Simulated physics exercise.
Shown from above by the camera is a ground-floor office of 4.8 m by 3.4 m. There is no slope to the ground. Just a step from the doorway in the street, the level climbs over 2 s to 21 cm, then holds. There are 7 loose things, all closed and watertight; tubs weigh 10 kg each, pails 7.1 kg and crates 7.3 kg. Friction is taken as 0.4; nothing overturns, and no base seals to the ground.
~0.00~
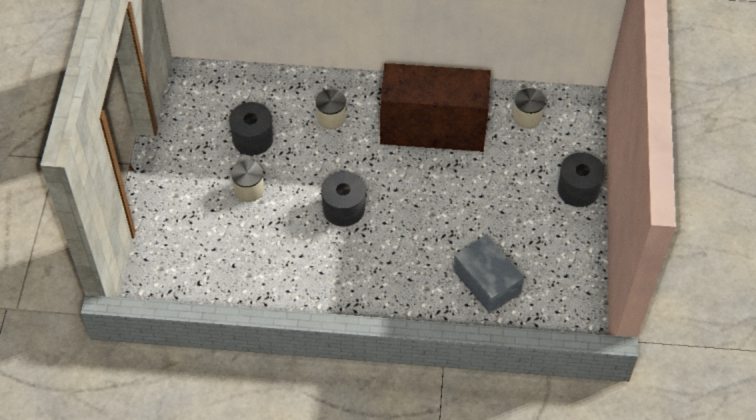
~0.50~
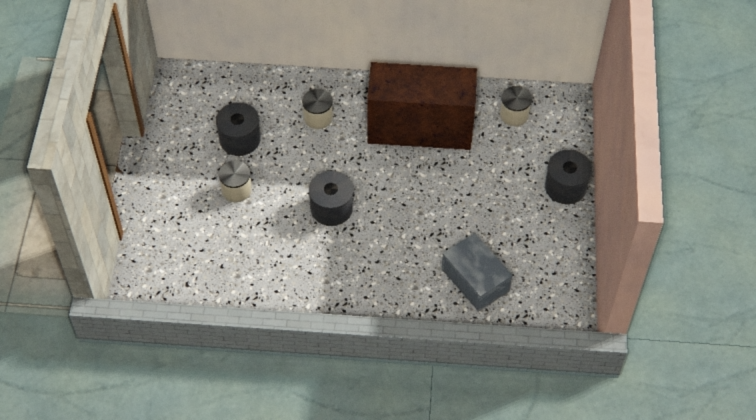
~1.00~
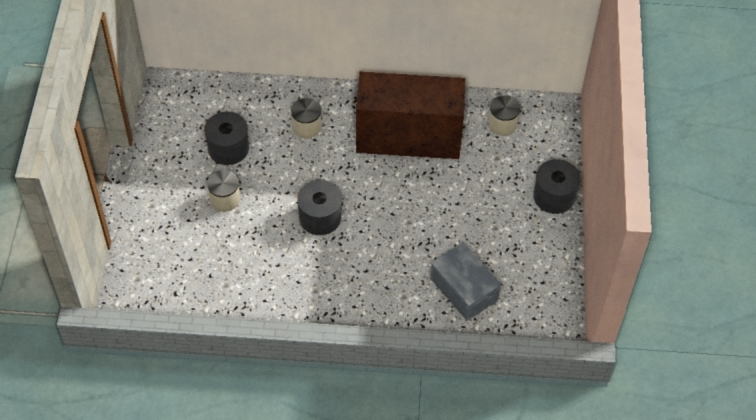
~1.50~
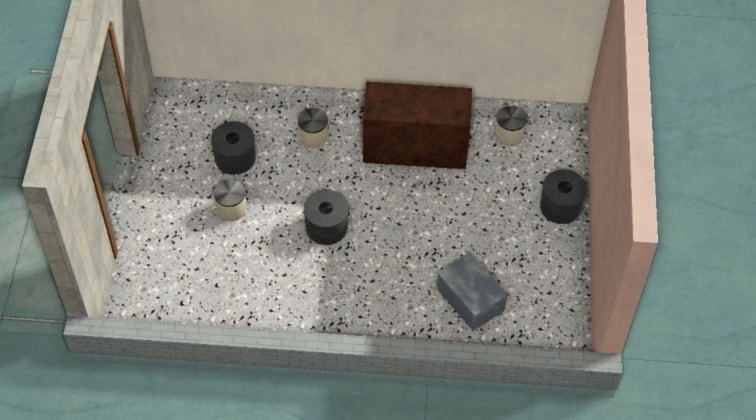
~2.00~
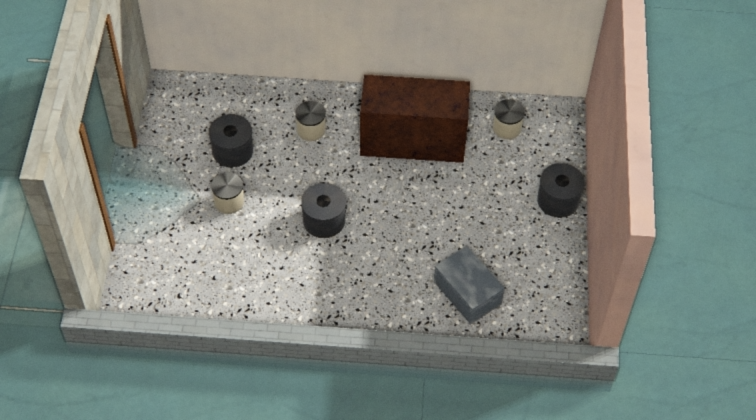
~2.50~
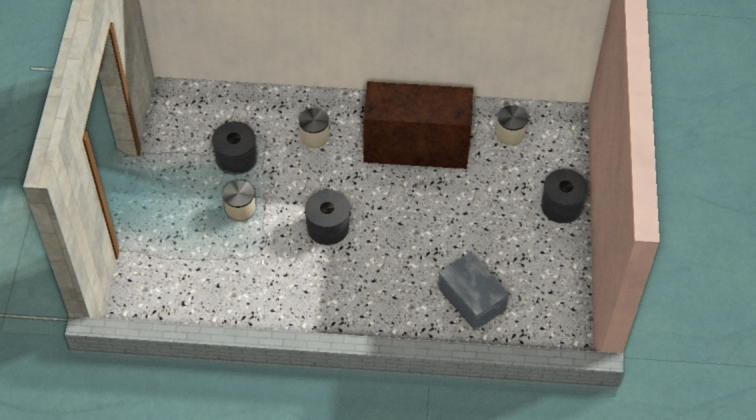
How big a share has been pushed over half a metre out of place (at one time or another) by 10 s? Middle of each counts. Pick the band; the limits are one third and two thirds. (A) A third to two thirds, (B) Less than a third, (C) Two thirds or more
C, two thirds or more.
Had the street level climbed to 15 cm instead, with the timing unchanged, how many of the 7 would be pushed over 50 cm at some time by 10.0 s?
In that case the number is 4.
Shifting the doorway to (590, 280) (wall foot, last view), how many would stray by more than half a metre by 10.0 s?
Result: 3 of them.
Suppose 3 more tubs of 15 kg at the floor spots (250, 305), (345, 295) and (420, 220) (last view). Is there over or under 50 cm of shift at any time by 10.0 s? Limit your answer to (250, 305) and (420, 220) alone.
Note: Item 1 stays inside the limit; item 2 exceeds the limit.
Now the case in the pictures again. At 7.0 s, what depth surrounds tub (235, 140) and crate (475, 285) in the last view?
Some 10 cm at the first, some 7 cm at the second.
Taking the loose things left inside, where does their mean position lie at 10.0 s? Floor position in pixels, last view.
Close to (479, 184).
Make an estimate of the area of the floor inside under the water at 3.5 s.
Near 7.0 m2 in all.
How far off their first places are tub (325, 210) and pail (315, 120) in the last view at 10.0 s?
250 cm and 150 cm respectively.
After 3.5 s 2 of 7 are over 50 cm from their spots; 0 afloat.
After 4.5 s 3 of 7 are over 50 cm from their spots; 1 afloat.
After 7.0 s 5 of 7 are over 50 cm from their spots; 4 afloat.
After 10.0 s 7 of 7 are over 50 cm from their spots, and 7 have been at some point; 7 afloat.
